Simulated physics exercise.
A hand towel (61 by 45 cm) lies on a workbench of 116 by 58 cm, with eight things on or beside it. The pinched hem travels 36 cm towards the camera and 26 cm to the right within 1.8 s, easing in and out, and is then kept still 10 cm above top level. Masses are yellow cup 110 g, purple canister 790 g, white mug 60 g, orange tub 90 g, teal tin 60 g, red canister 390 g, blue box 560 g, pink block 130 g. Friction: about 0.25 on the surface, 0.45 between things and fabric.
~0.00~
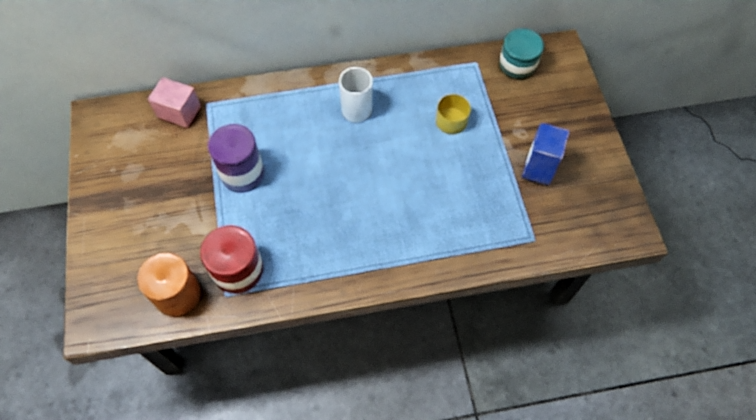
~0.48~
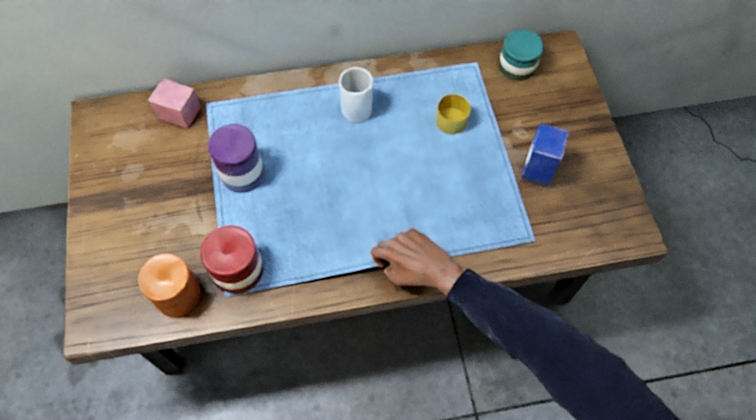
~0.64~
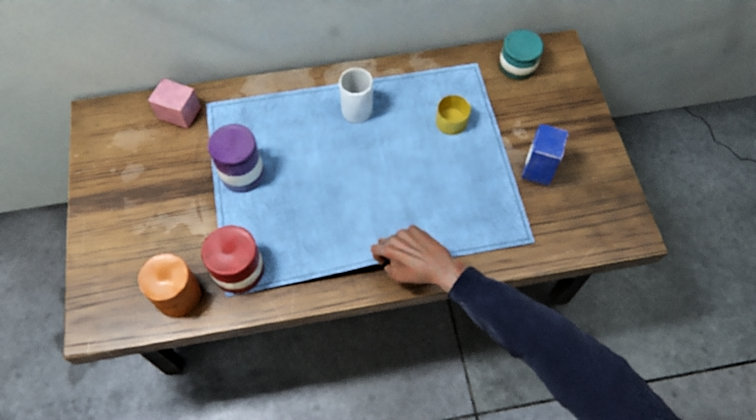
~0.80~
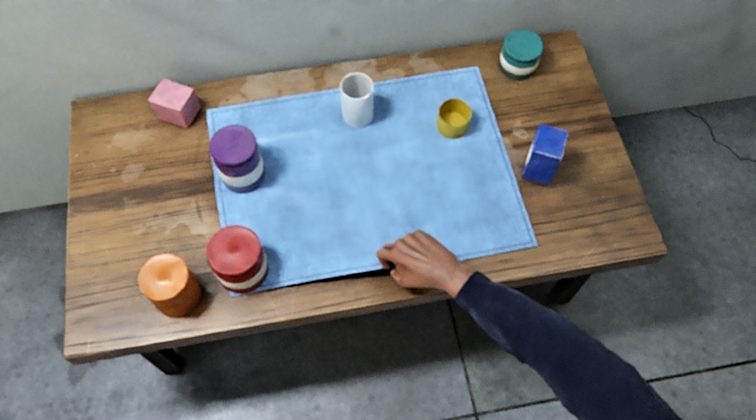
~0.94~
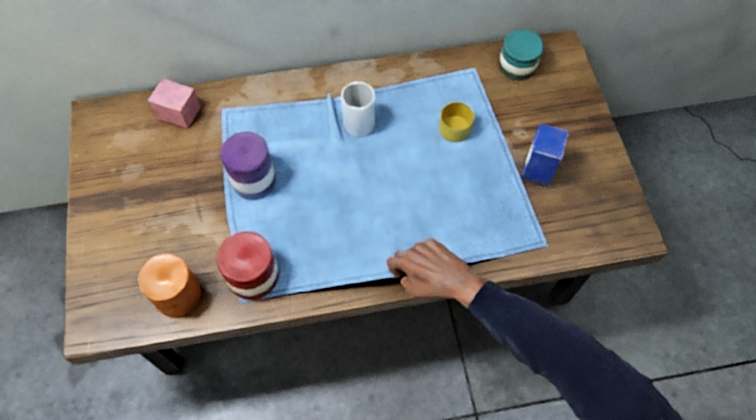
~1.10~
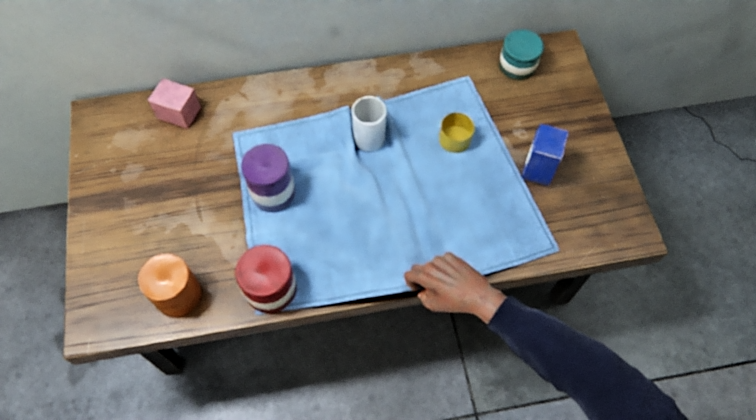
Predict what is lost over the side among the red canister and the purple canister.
In order: The red canister falls off; the purple canister falls off.
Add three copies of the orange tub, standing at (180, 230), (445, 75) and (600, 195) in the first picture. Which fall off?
In turn: Stays on, remains, stays up.
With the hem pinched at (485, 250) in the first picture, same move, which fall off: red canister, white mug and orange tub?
Then: Red canister goes over, white mug stays on, orange tub stays on.
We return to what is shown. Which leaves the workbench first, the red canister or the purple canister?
First goes the red one.
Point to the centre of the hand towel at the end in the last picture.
Near (505, 315).
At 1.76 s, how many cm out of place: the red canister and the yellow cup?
About: Red canister off the top, yellow cup 20 cm.
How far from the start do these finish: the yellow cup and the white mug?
About: Yellow cup 35 cm, white mug 40 cm.
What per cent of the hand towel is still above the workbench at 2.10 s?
Some 45 per cent of it.
After 1.4 s, 85 % of the hand towel is still over the top; purple canister 20 cm off its start, red canister 20 cm off its start, white mug 19 cm off its start.
After 1.8 s, 65 % of the hand towel is still over the top; red canister over the edge, purple canister 32 cm off its start, white mug on its side, 26 cm off its start.
After 2.1 s, 45 % of the hand towel is still over the top; purple canister 43 cm off its start at (404, 285), red canister over the edge, white mug on its side, 35 cm off its start at (469, 212).
After 2.4 s, 25 % of the hand towel is still over the top; purple canister over the edge, red canister over the edge, white mug on its side, 39 cm off its start.
After 4.0 s, 25 % of the hand towel is still over the top; purple canister over the edge, red canister over the edge, white mug on its side, 38 cm off its start at (480, 223), yellow cup 35 cm off its start at (533, 253).
